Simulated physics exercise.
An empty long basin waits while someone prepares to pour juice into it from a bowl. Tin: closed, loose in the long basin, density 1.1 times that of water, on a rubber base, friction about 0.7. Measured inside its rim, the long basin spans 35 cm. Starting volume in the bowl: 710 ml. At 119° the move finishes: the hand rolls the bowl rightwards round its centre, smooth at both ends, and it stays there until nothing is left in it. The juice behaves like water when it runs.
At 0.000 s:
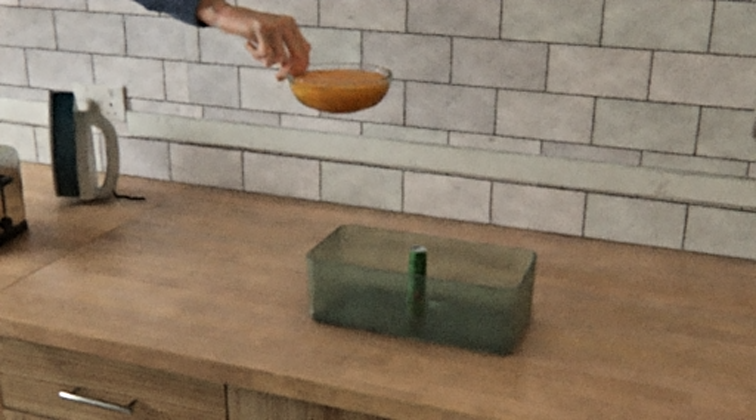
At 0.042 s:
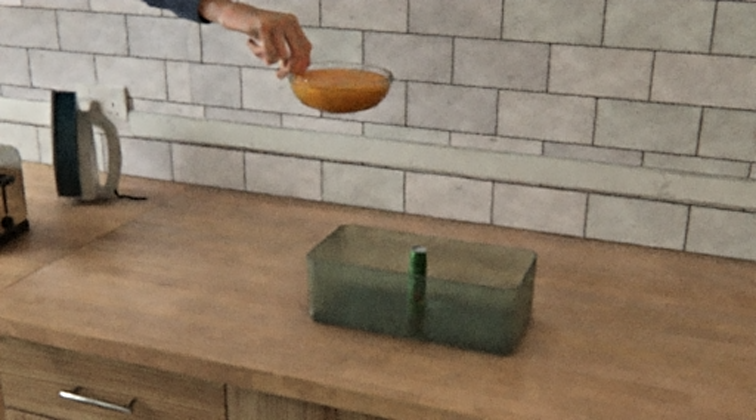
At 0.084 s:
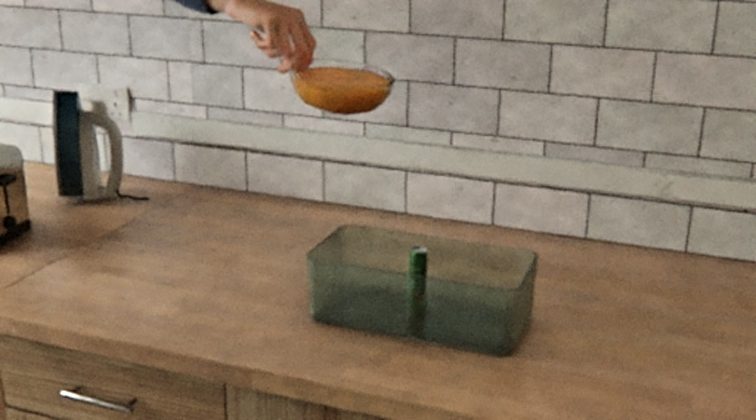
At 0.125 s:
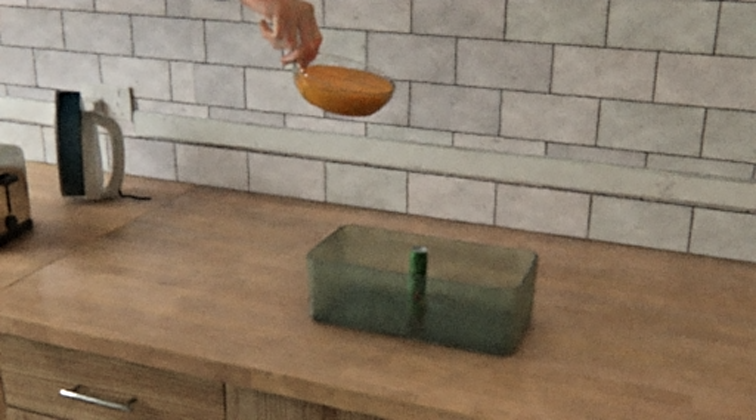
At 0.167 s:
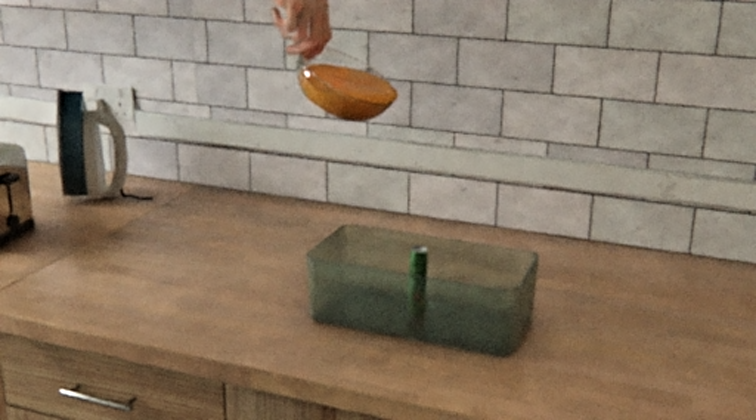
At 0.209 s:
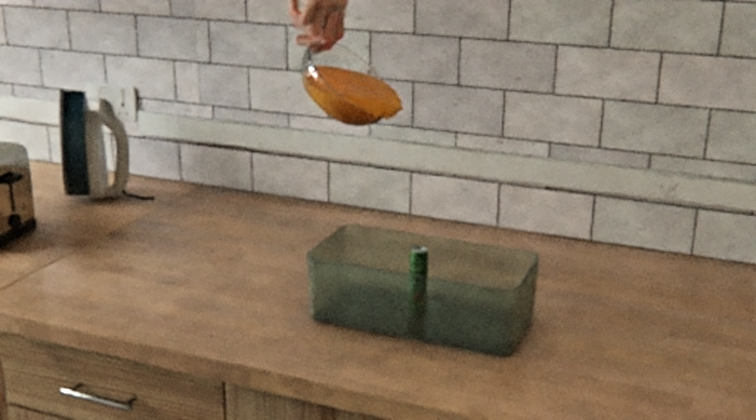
On a wooden kitchen counter, a hand tilting a glass bowl of orange juice rightwards above a green translucent basin holding a green tin.
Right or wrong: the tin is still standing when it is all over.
Right, it is still standing.
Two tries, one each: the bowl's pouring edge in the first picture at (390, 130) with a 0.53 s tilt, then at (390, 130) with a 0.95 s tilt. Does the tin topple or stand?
Try 1: Tipped over; try 2: Still standing.
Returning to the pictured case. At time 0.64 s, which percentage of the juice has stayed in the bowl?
Roughly 0 percent remains.
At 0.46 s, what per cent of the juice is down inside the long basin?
30 %, give or take.
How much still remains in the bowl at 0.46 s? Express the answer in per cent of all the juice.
Remaining: Near 0 % of the total.
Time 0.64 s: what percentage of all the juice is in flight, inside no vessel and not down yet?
Estimate: Around 6 per cent.
By 0.46 s the tilt is 113° and 0 per cent is still to pour; the tin stands where it began.
By 0.64 s the tilt is 119° and 0 per cent is still to pour; the tin stands where it began.
By 0.82 s the tilt is 119° and 0 per cent is still to pour; the tin stands where it began.
By 1.03 s the tilt is 119° and 0 per cent is still to pour; the tin stands where it began.
At rest the tin stands where it began.
